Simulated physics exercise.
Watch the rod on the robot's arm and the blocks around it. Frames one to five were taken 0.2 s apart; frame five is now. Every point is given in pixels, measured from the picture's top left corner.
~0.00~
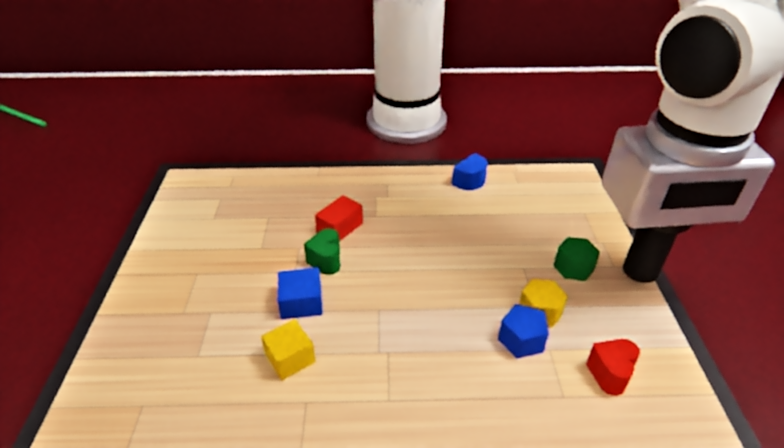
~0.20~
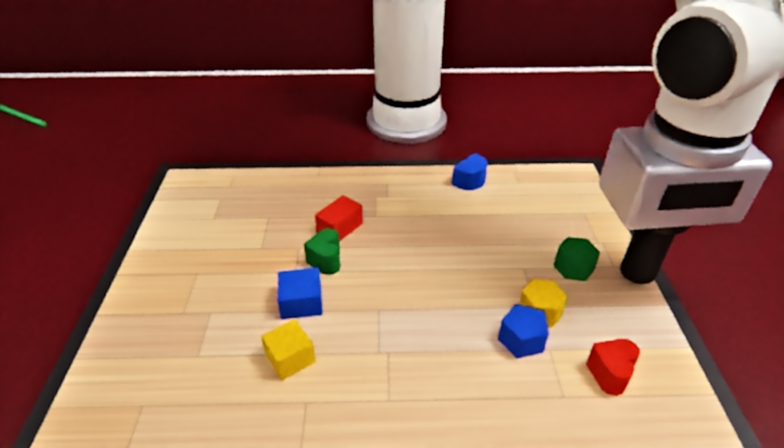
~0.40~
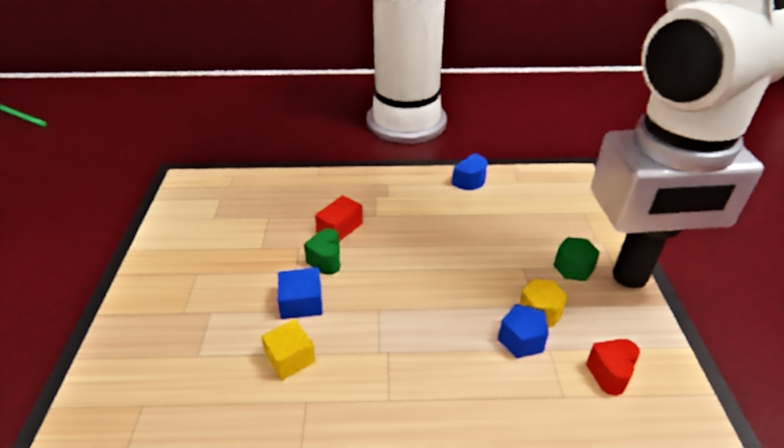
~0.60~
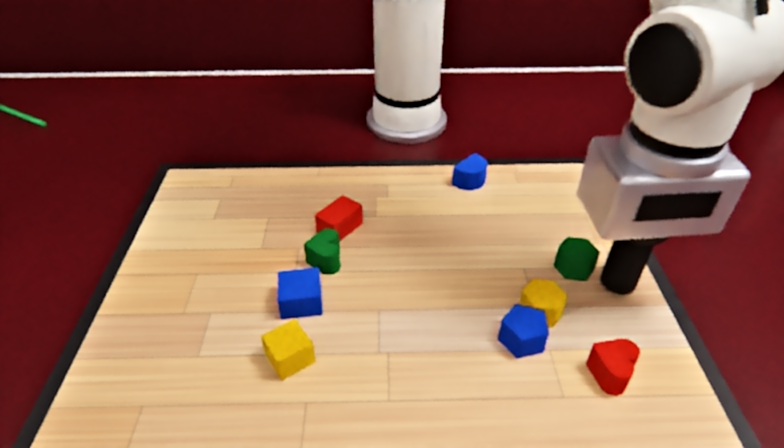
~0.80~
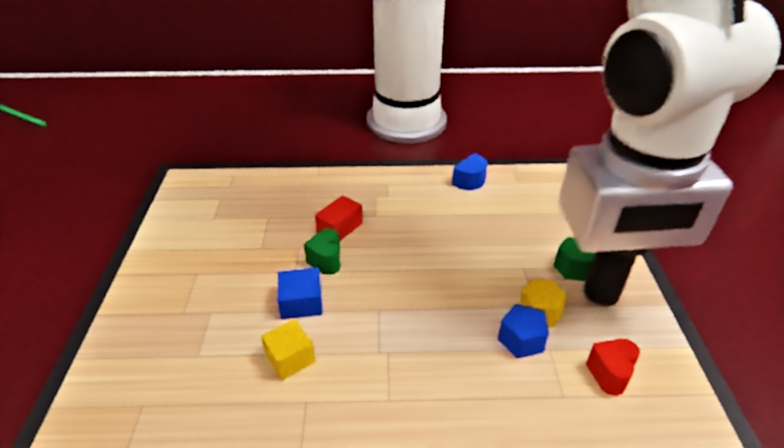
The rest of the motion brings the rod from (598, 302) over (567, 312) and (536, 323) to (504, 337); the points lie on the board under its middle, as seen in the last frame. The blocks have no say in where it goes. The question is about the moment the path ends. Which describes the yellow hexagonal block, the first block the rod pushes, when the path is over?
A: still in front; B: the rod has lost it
B
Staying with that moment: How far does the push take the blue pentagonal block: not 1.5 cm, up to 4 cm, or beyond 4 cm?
Goes over 4 cm.
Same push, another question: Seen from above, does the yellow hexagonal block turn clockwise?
In short: Yes.
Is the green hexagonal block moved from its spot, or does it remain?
It sits in its place.
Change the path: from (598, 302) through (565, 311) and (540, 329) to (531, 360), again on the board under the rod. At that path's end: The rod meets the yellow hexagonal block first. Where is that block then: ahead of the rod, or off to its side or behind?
By then it is beside or behind the rod.
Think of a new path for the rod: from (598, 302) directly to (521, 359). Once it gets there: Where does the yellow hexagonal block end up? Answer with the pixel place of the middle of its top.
In the picture, that point is around (523, 295).
On the path given first. One third of the way, rod (570, 304); yellow hexagonal block (534, 293), turned 10° clockwise.
Two thirds of the way, rod (537, 315); blue pentagonal block (516, 329), turned 20° anticlockwise; yellow hexagonal block (501, 293), turned 50° clockwise.
At the end, rod (506, 329); blue pentagonal block (499, 349), turned 60° anticlockwise; yellow hexagonal block (479, 293), turned 100° clockwise; green hexagonal block in place.
